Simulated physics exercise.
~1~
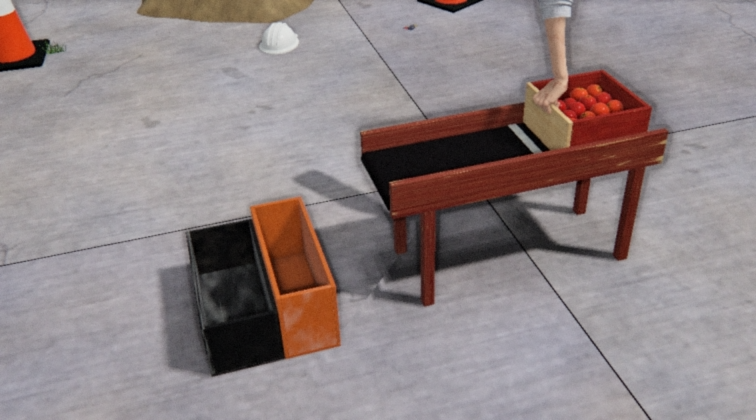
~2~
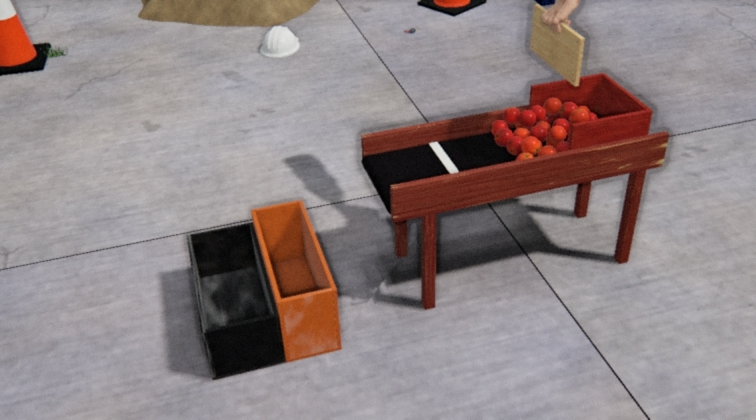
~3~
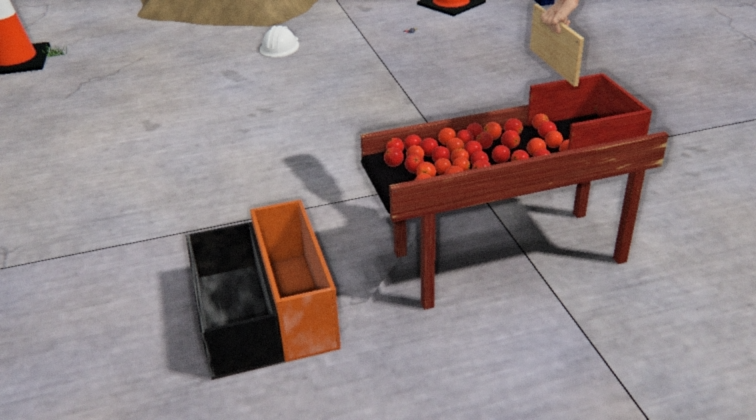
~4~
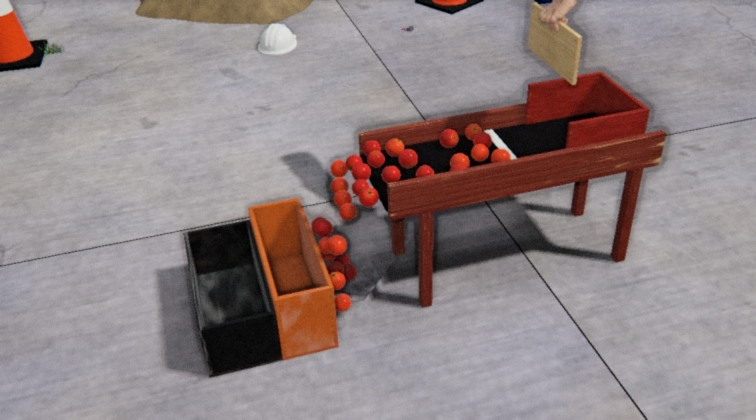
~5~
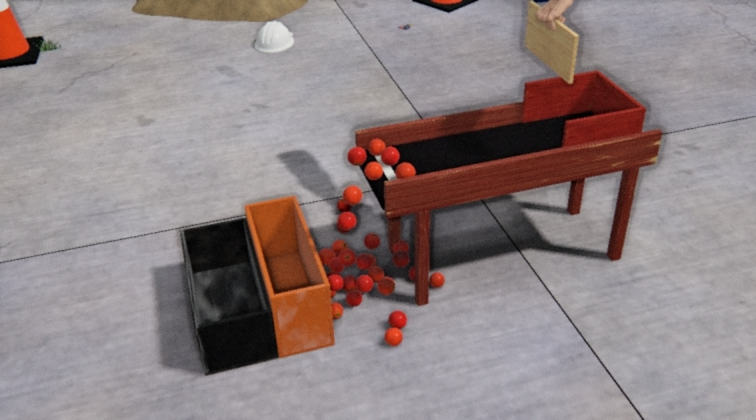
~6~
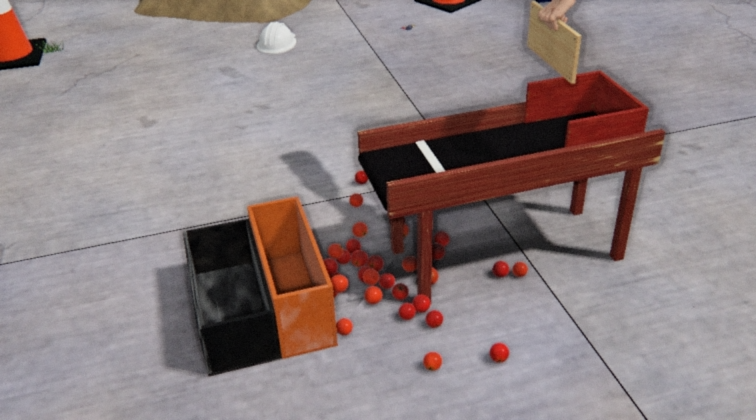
A red wooden table with a black belt along its top stands at the right of a grey concrete floor, seen from above at an angle. An open orange tote and a black box sit side by side at the lower left, with a white helmet and traffic cones behind. A hand lifts a pale gate from the red pen, and loose tomatoes spill onto the belt. The belt carries them left, a white stripe moving along it, and they drop off the end. They fall short of the orange tote, some bouncing and rolling right, and end scattered on the floor, leaving both containers empty.
